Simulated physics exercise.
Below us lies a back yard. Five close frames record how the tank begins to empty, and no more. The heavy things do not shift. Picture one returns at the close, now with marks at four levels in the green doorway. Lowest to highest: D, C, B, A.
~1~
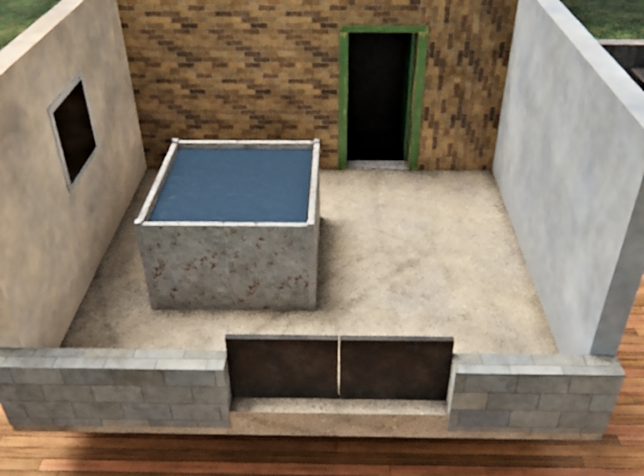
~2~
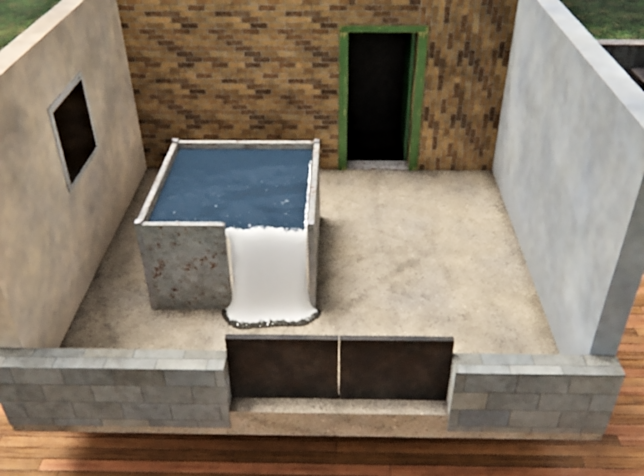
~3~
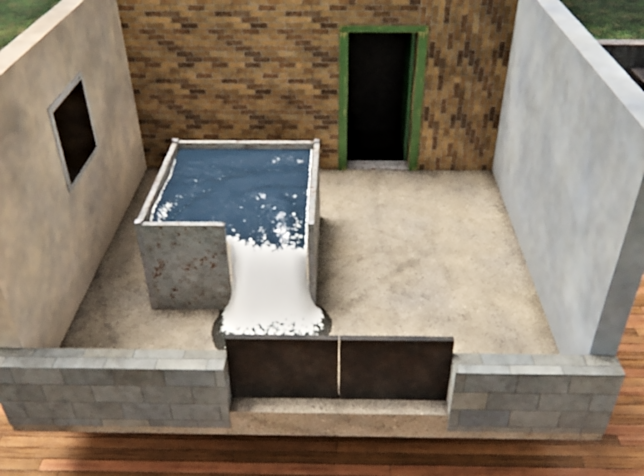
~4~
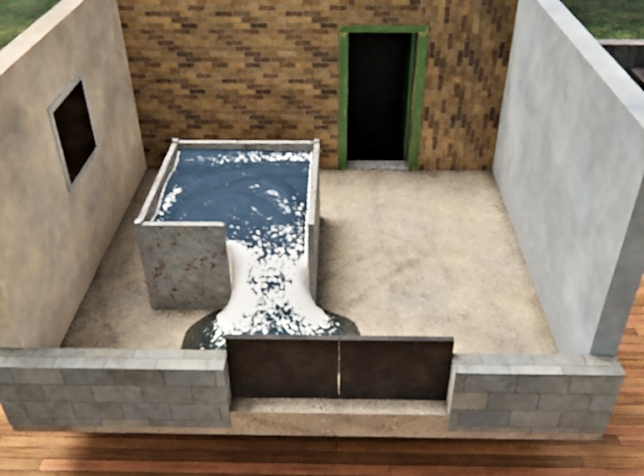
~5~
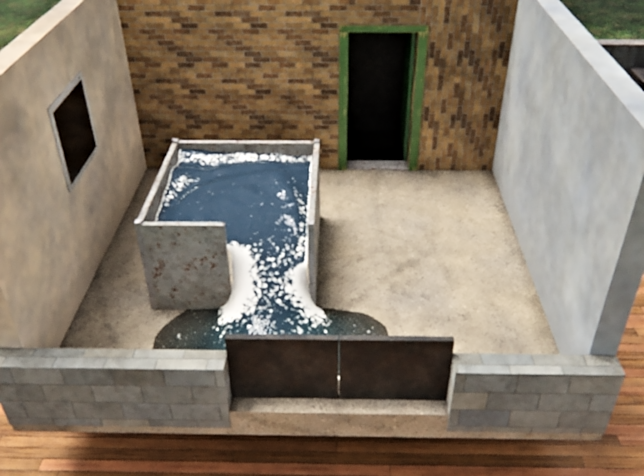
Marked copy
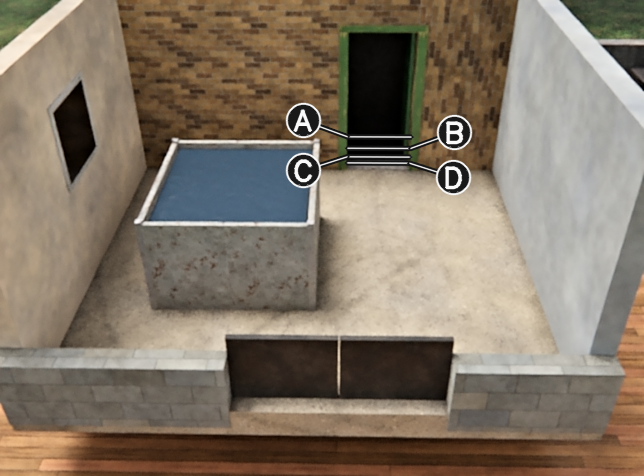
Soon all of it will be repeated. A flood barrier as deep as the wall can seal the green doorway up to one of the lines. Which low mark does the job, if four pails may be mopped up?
C will do.
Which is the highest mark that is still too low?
That is mark D.
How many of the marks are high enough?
Three of them.
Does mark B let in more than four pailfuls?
No, that is safe.
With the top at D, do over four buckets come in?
Yes.
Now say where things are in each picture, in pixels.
Water in the tank at rest, its middle at (237, 185); foot of the green doorway at (378, 169); shut gate at (339, 348).
Water covers 1 % of the ground and shows as far out as (231, 317).
Water covers 4 % of the ground and shows as far out as (229, 320).
Water covers 9 % of the ground and shows as far out as (213, 320).
Water covers 13 % of the ground and shows as far out as (361, 330).
On the marked copy, A at (379, 136); B at (378, 148); C at (378, 156); D at (378, 163); from the bottom up D, C, B, A.
For mark A, nothing gets over.
For mark B, nothing gets over.
For mark C, a splash gets over, under a bucket.
For mark D, about 12 bucketfuls get in.
